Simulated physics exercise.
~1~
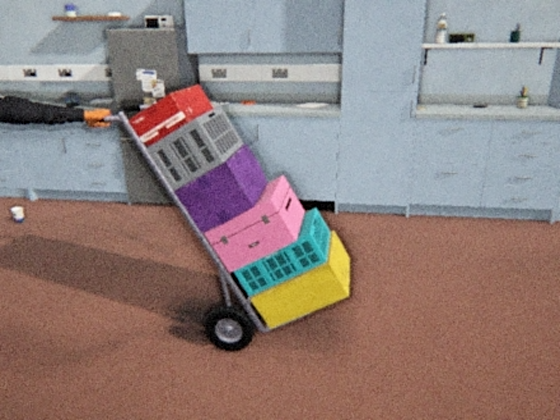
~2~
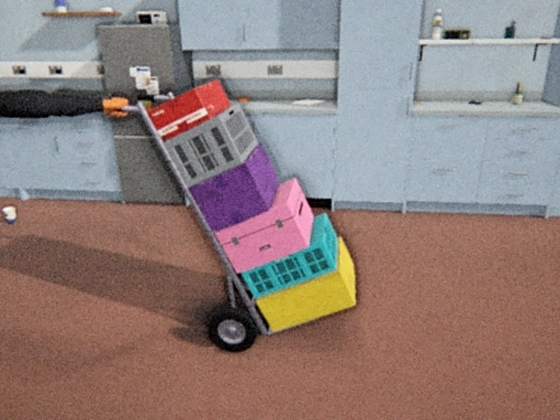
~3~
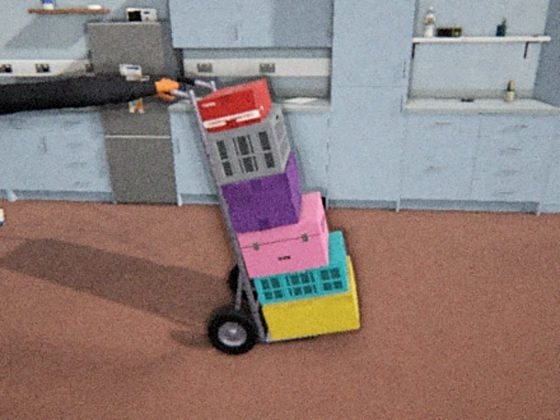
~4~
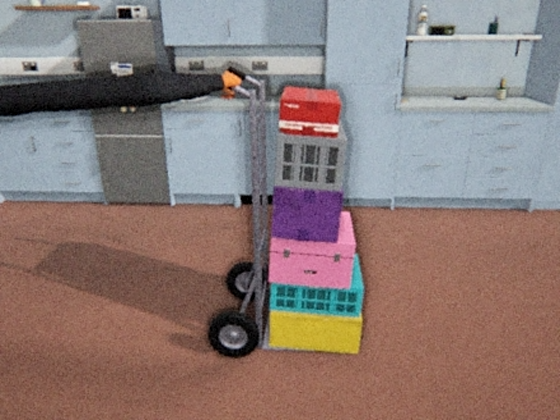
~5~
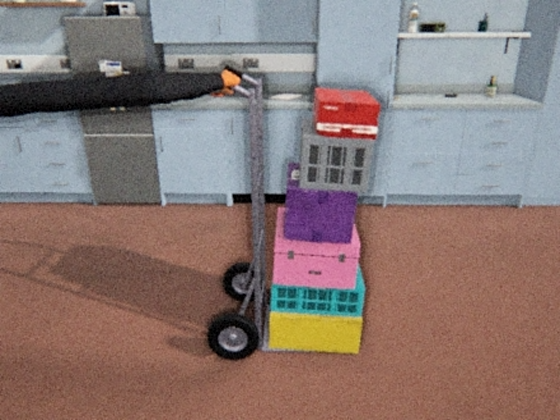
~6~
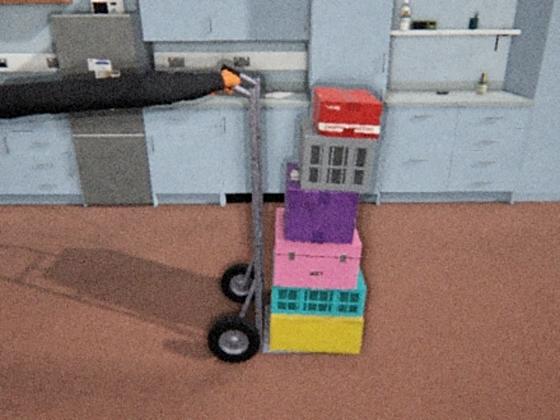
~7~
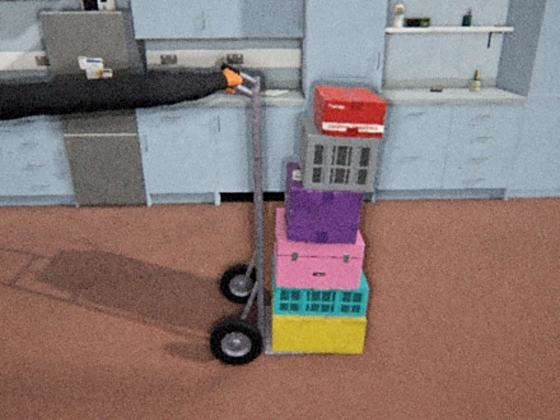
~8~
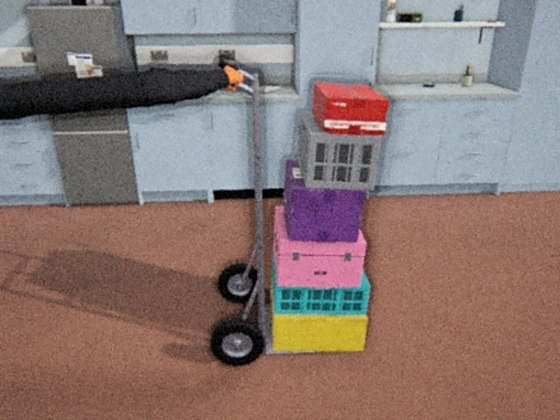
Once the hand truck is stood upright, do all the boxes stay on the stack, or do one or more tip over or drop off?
All of them stay on the stack. The purple, grey and red ones slide to the right as the truck comes upright, but nothing tips over or falls.
Hand truck of six stacked boxes being tipped upright by a gloved hand, the upper ones sliding right but staying stacked.
